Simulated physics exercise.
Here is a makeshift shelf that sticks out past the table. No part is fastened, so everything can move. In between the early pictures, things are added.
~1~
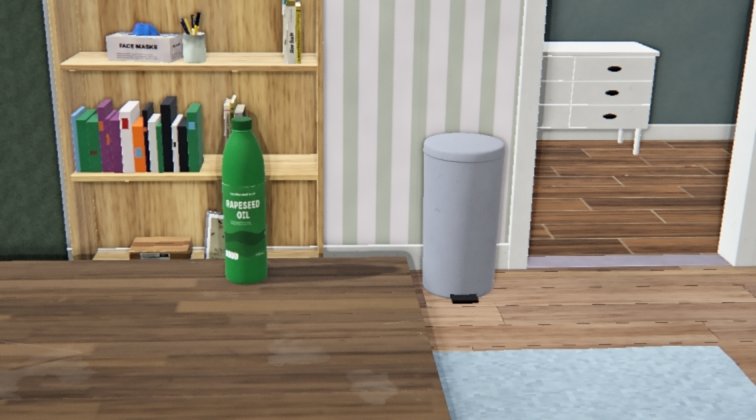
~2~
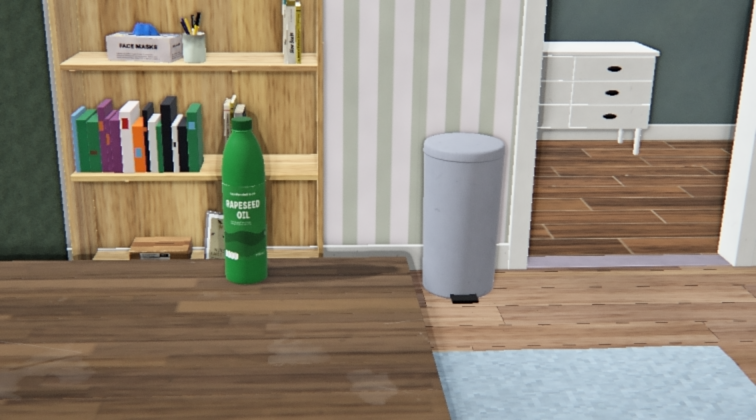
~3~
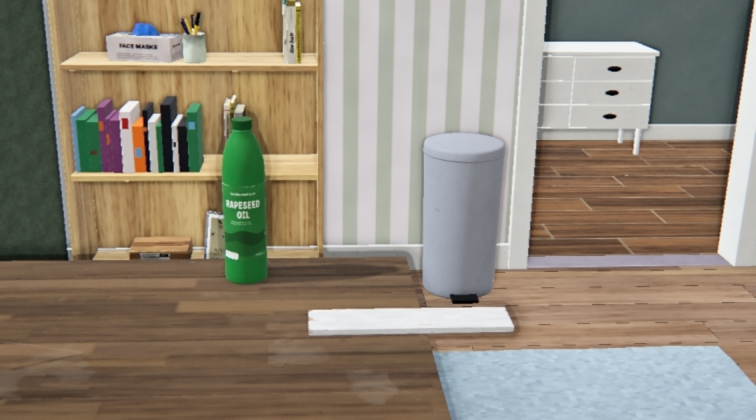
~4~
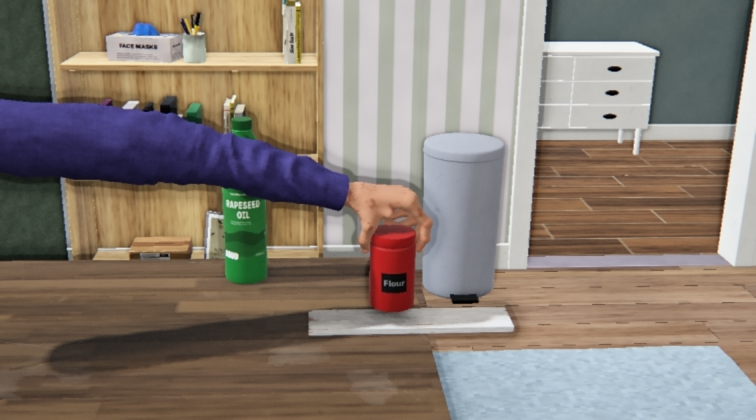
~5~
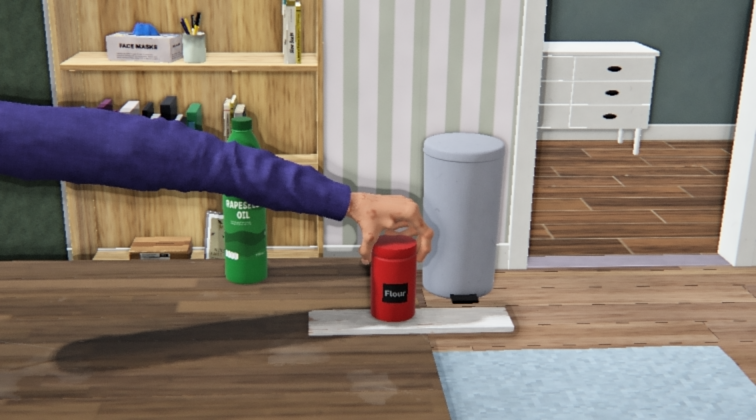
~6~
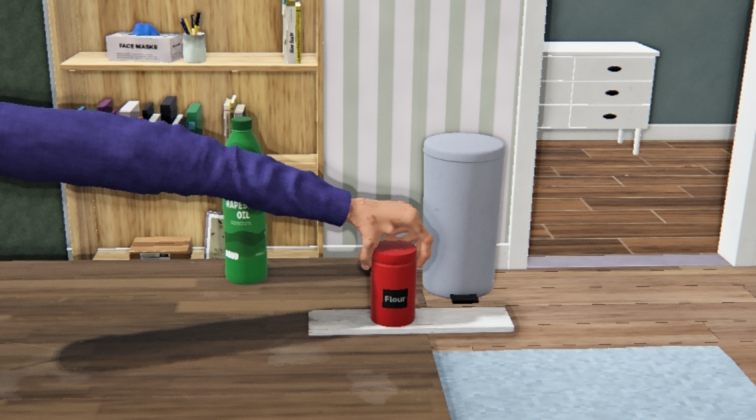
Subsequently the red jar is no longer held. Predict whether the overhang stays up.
It stays put.
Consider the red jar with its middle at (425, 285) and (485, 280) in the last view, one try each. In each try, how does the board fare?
The first time it does not fall; the second time it drops.
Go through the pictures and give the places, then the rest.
In the first frame, the last thing is not in view yet.
In the second frame, the last thing is not in view yet.
In the third frame, the last thing is not in view yet; white board (410, 321).
The fourth frame shows on its way; red jar (393, 268); white board (410, 321).
The fifth frame shows on its way; red jar (394, 278); white board (410, 321).
The sixth frame shows in place under the hand; red jar (393, 283); white board (410, 321).
Then, 0.20 s after the last picture, nothing has stirred.
Then, 0.50 s after the last picture, red jar resting near (393, 283).
At rest, all 3 in place. Seen from the same camera at the end, red jar near (393, 283). The board holds.
